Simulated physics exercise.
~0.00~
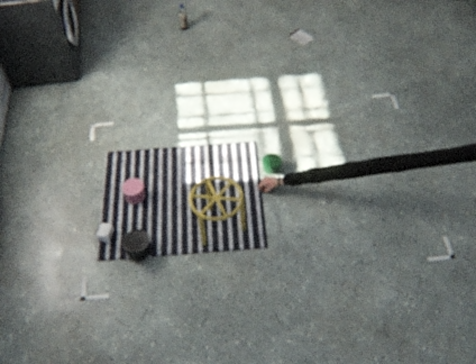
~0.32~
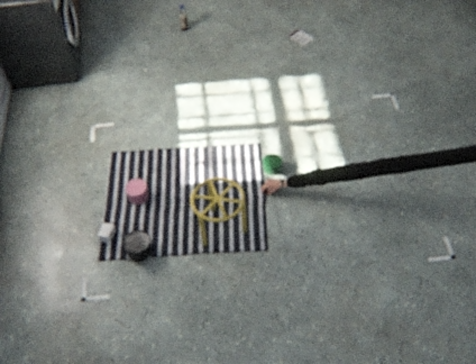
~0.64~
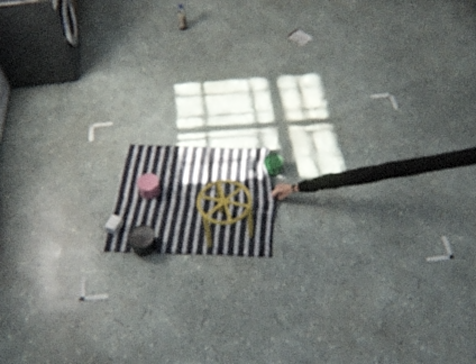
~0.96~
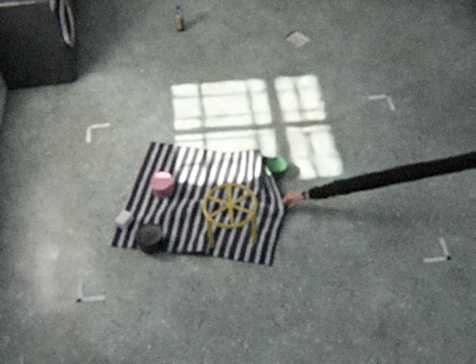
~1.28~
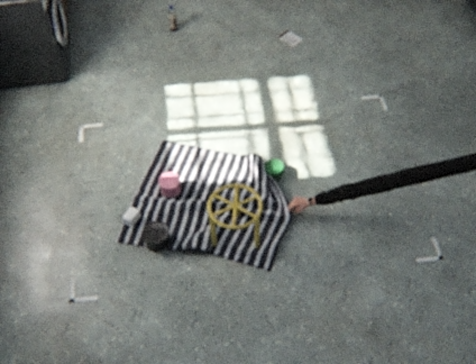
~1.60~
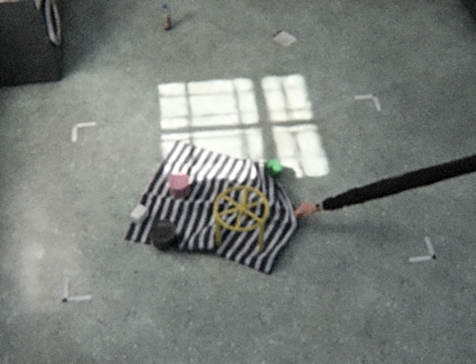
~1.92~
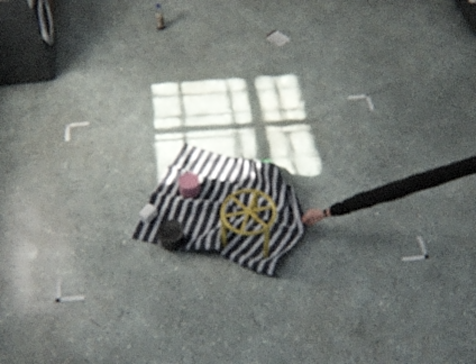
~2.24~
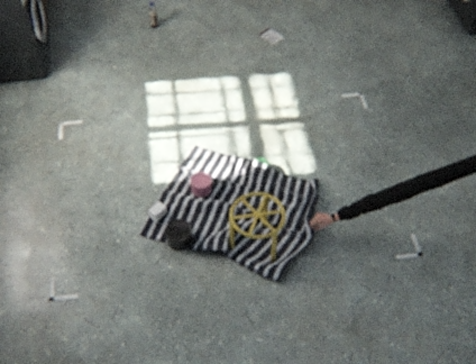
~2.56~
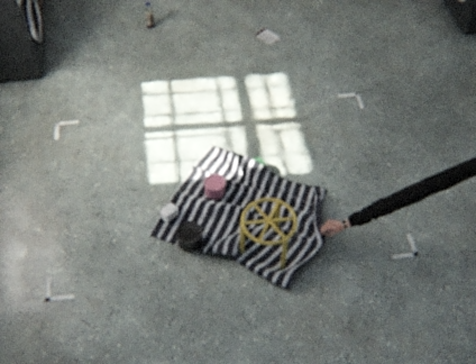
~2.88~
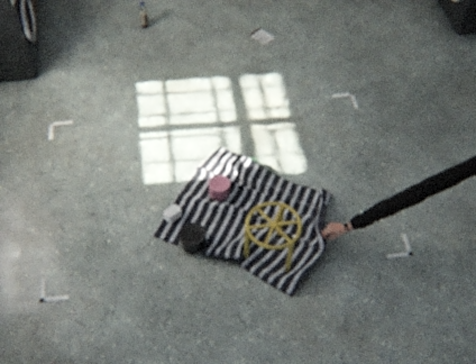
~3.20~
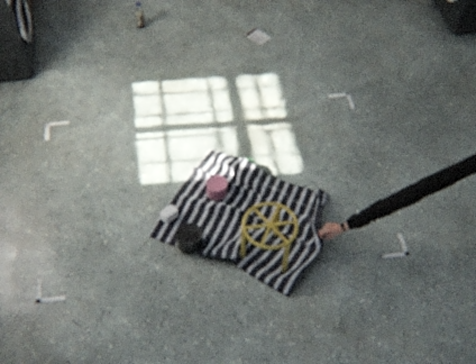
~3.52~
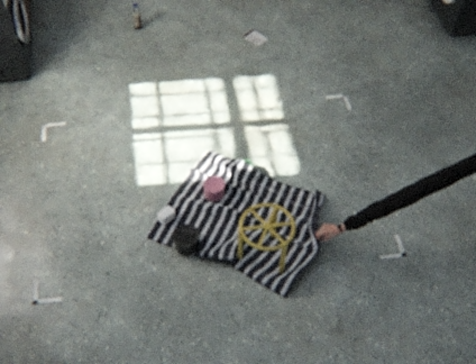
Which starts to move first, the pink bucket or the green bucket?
The pink bucket starts to move first, shifting right with the mat, while the green bucket near the mat's upper right edge only starts moving a little later.
